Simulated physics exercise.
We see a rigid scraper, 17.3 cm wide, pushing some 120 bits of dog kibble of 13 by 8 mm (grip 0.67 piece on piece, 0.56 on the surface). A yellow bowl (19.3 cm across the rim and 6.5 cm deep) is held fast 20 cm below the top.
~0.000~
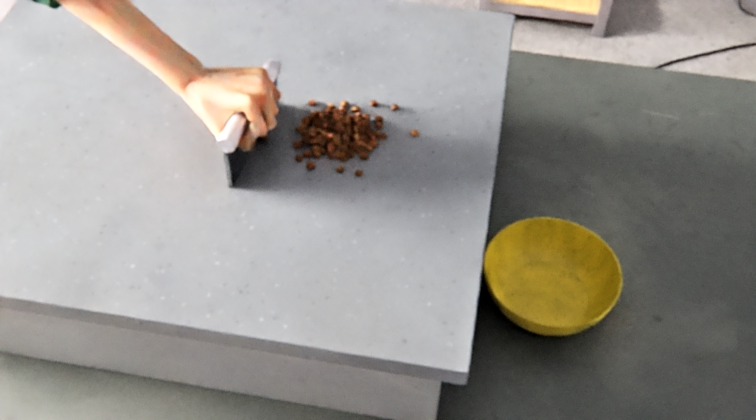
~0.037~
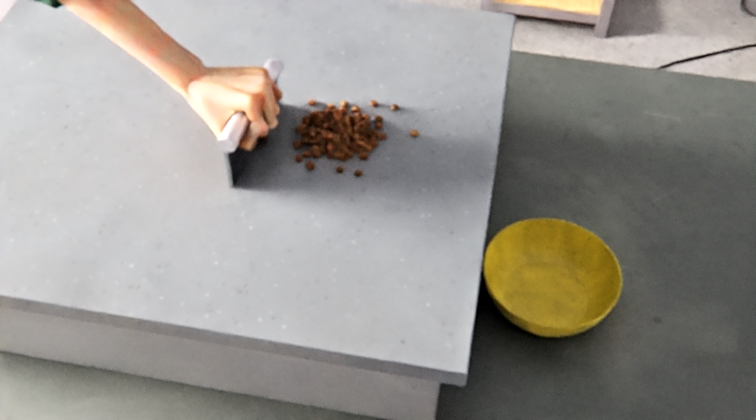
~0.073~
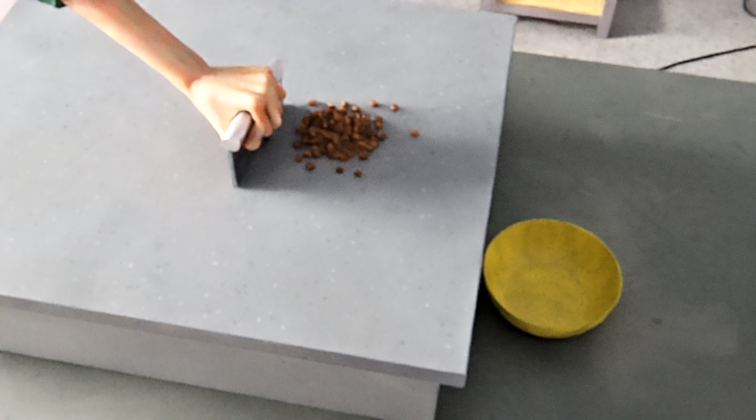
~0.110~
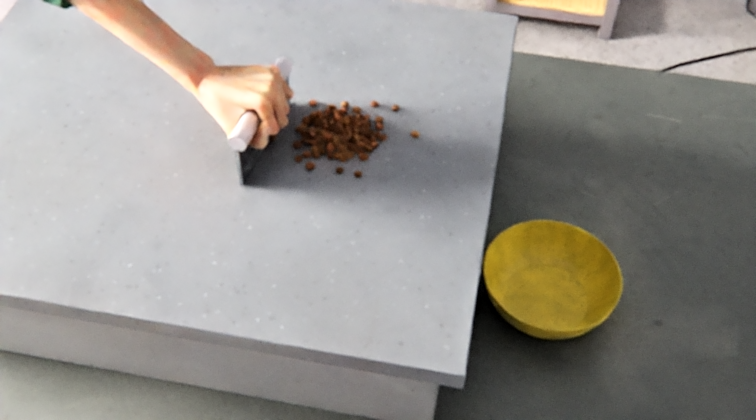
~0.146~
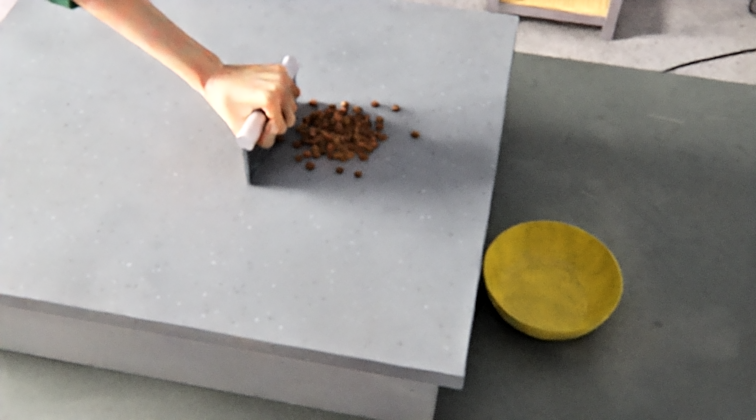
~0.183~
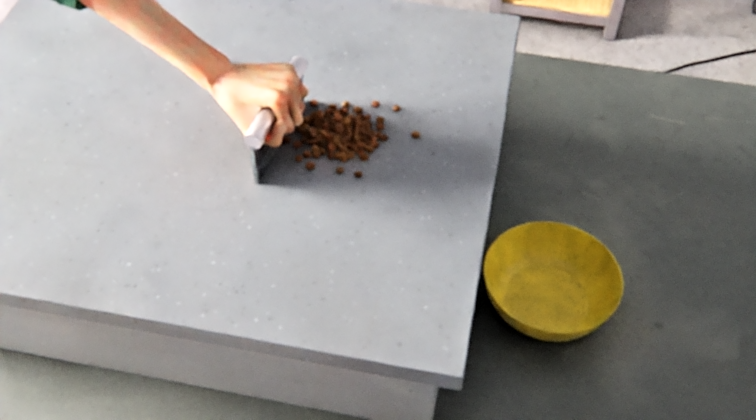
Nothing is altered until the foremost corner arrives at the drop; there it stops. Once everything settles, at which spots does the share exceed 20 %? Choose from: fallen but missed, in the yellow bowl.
Missed - exceeds it; yellow bowl - does not.
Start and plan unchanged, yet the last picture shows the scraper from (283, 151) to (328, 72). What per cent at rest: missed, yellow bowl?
Missed: 65 %, yellow bowl: 5 %.
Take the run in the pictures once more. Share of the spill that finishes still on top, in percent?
I'd put it at around 35 per cent.
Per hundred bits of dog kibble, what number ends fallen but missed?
My best guess is near 65 per cent.
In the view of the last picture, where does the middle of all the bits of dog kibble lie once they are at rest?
About (514, 228).
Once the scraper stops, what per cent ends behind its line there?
Some 25 per cent.
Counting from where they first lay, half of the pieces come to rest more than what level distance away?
It works out at some 28 centimetres.
After 0.67 s, scraper 17 cm from its start, spill 14 cm wide; still on top 100 %.
Then, at 1.16 s, scraper 30 cm from its start, spill 19 cm wide; still on top 100 %.
After 1.58 s, scraper 34 cm from its start, spill 24 cm wide; off the edge, not caught 65 %, still on top 35 %.
In the end, at 2.4 s, yellow bowl 0 %, fallen but missed 65 %, still on top 35 %.
